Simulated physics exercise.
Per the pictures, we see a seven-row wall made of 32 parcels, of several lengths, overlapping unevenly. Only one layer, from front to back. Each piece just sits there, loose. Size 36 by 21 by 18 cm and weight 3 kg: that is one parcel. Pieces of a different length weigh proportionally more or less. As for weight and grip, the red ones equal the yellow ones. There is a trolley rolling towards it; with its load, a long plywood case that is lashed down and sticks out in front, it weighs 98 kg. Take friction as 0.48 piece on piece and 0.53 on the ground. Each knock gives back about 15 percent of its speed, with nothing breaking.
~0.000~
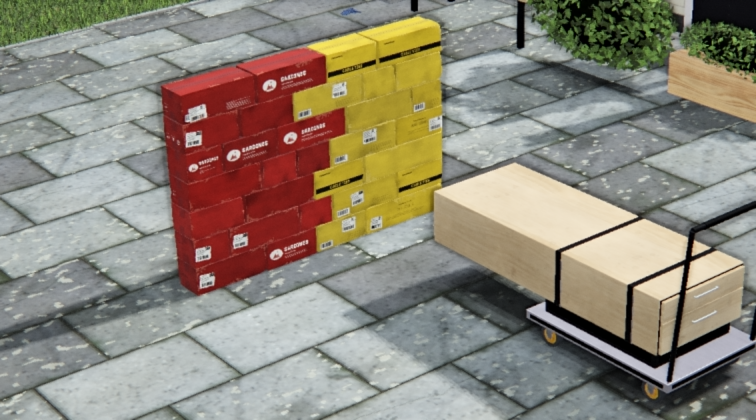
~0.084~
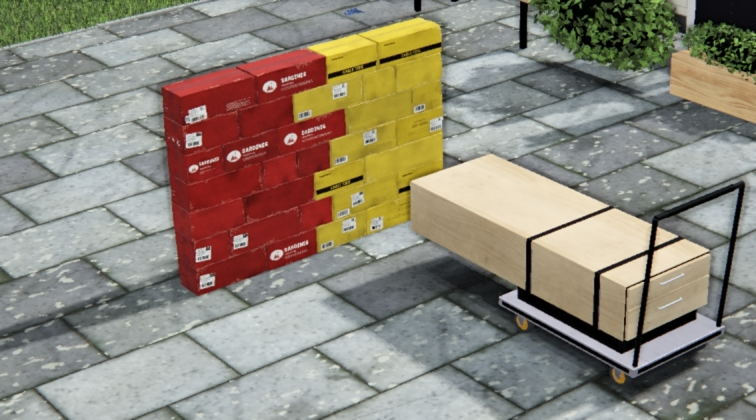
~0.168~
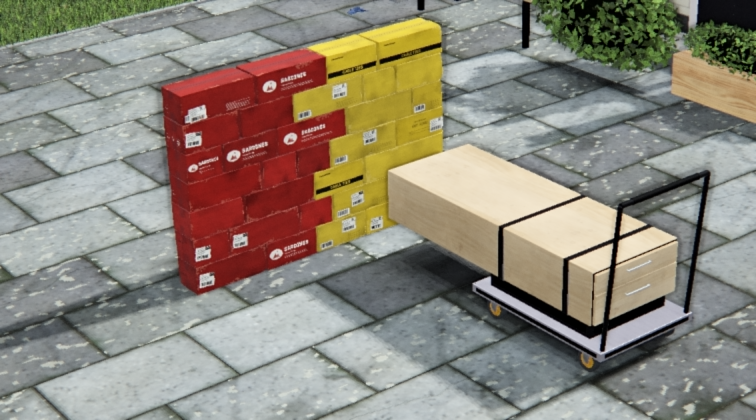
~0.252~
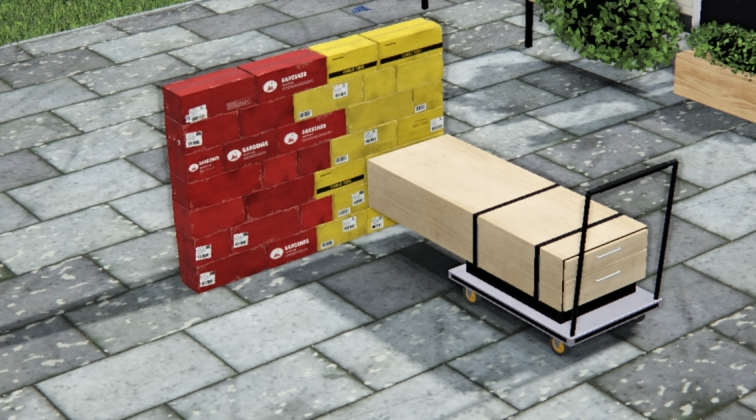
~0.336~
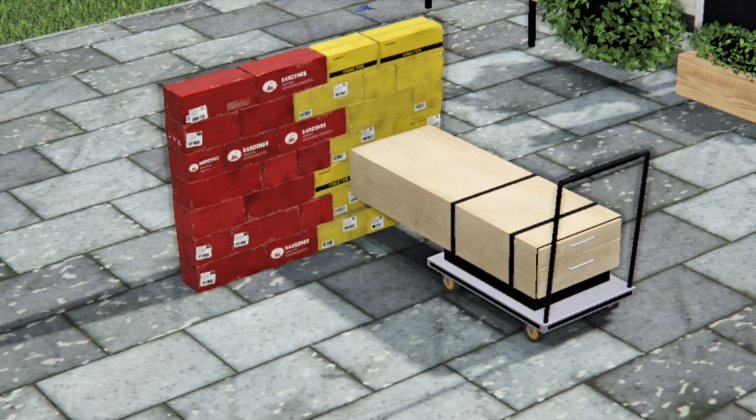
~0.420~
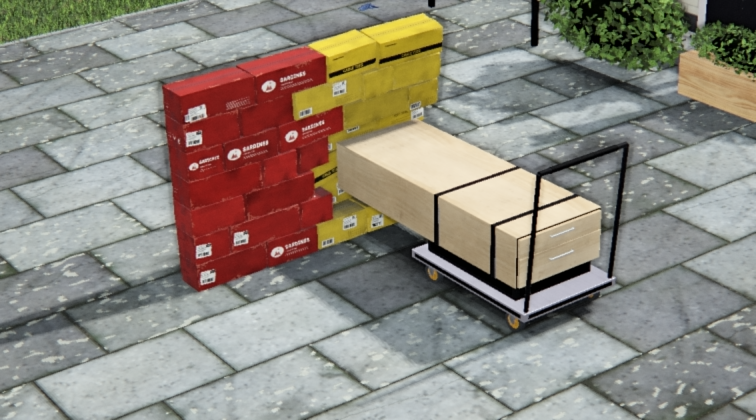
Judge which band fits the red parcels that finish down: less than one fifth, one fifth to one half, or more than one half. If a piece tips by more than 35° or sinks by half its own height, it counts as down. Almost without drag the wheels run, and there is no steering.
The band is less than one fifth.
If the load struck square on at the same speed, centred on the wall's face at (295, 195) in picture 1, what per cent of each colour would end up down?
For yellow it's 80 per cent, for red 90 per cent.
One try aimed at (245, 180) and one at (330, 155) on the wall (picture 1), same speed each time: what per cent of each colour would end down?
You'd get yellow at 10 followed by 80, and red at 70 followed by 60 percent.
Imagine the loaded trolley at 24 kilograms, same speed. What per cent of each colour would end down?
For yellow it's 90, for red it's 30 in a hundred.
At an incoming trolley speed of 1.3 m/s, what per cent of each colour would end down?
Down at the end: Yellow 90 per cent, red 30 per cent.
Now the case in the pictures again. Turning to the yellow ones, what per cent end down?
For yellow, it's 70%.
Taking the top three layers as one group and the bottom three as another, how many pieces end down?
Top: 5; bottom: 4.
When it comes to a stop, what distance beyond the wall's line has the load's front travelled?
I'd say around 155 cm, more or less.
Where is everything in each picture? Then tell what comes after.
In the first frame (pixels give the middle of a visible side; the camera moves round a little), load (440, 210) 77 cm short of the wall; top red parcel (293, 79); top yellow parcel (353, 62); none has stirred.
The second frame shows load (417, 199) 56 cm short of the wall; top red parcel (293, 80).
The third frame shows load (394, 188) 36 cm short of the wall; top red parcel (293, 80).
The fourth frame shows load (373, 177) 15 cm short of the wall; top red parcel (293, 80).
The fifth frame shows load (355, 166) 37 mm into the wall's line; top red parcel (293, 80); movement in 8 of them.
The sixth frame shows load (342, 159) 18 cm into the wall's line; top red parcel (292, 80) 17 mm from its place; top yellow parcel (353, 62) 6° from how it stood; movement in 16 of them.
After 0.56 s, load 41 cm past the wall's line, still rolling; none of the 17 red parcels down (7 of 32 in all colours); top red parcel unmoved; top yellow parcel 33 mm from its place.
After 0.90 s, load 90 cm past the wall's line, still rolling; none of the 17 red parcels down (11 of 32 in all colours); top red parcel 38 mm from its place; top yellow parcel 16 cm from its place.
After 1.46 s, load 1.38 m past the wall's line, still rolling; none of the 17 red parcels down (11 of 32 in all colours); top red parcel 39 mm from its place; top yellow parcel 16 cm from its place.
In the end (2.6 s), load 1.54 m past the wall's line, stopped; none of the 17 red parcels down (11 of 32 in all colours); top red parcel 38 mm from its place; top yellow parcel 16 cm from its place. That is 0 per cent. From the last view, middles, top red parcel near (280, 73), top yellow parcel near (328, 53).
